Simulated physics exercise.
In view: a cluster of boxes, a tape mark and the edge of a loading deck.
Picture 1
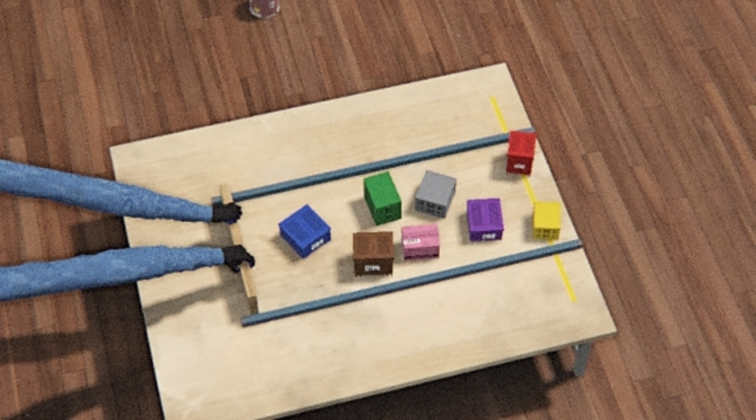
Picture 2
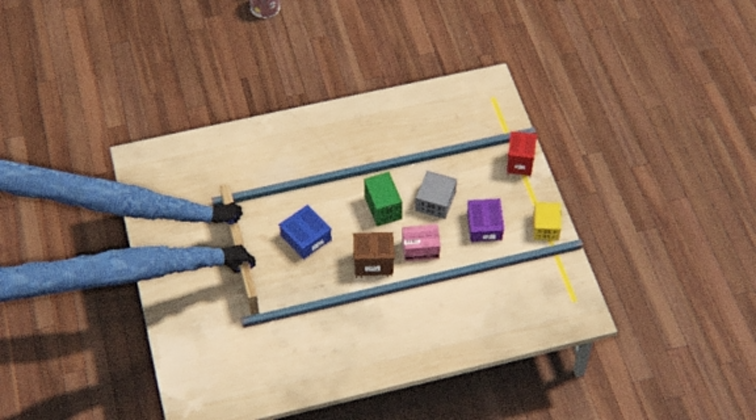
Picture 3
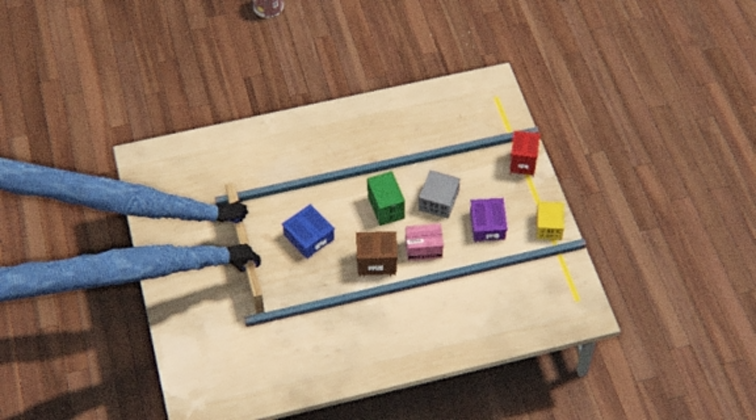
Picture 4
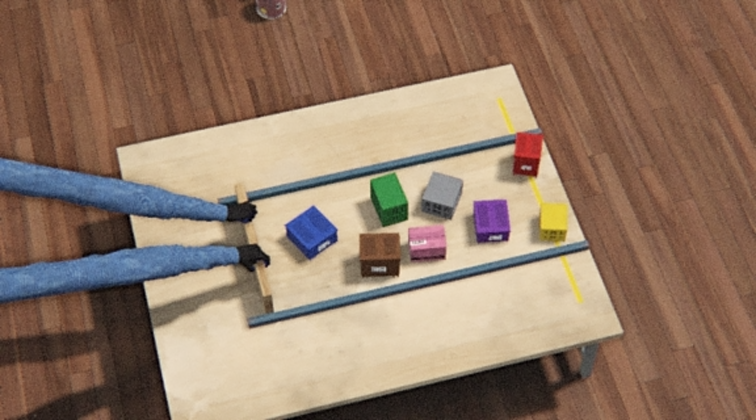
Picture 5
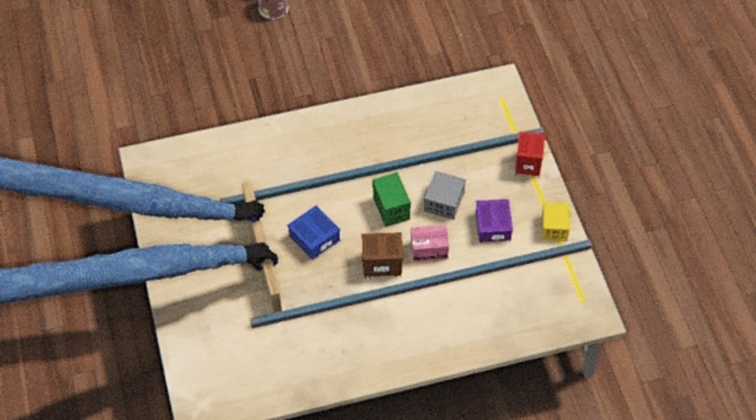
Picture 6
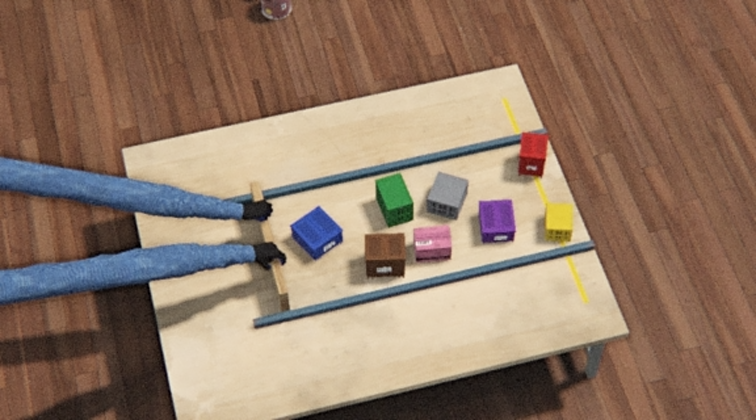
Two blue-sleeved arms push a plank slightly right across a table while the coloured boxes stay still.
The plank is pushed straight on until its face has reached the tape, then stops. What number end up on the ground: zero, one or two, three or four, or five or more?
In the end the number that fall off is five or more.
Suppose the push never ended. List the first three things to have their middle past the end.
The order is the yellow crate, then the red tote, then the purple tote.
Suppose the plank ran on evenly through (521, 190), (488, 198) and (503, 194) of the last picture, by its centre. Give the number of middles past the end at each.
In that order 5, 3 and 4.
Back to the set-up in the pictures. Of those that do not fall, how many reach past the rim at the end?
It comes to 3.
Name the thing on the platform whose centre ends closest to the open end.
Foremost is the green crate.
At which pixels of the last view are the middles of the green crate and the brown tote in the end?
The green crate stops around (554, 151); the brown tote around (574, 209).
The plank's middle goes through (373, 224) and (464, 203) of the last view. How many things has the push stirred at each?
First 5, then 8.
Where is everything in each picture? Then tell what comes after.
In the first frame, yellow crate (547, 221); red tote (521, 154); purple tote (485, 220); plank (239, 250); tape (531, 194).
In the second frame, red tote (521, 155); blue tote (306, 232).
In the third frame, purple tote (488, 220); pink parcel (424, 242).
In the fourth frame, yellow crate (553, 222); plank (254, 249).
In the fifth frame, red tote (530, 155); grey crate (445, 195).
In the sixth frame, yellow crate (559, 222); red tote (533, 155); purple tote (497, 222); plank (270, 247); tape (543, 196).
Soon after, none off yet; yellow crate at rest near (559, 222); red tote at rest near (533, 155); purple tote at rest near (497, 222).
Then, none off yet; yellow crate at rest near (559, 222); red tote at rest near (533, 155); purple tote moved about its own width near (520, 215).
Further on, two off so far; yellow crate on the ground near (647, 262); red tote falling near (581, 178); purple tote tipped a little near (587, 200).
At rest, the number that fall off is five or more; fallen, pink parcel, grey crate, purple tote, red tote and yellow crate.
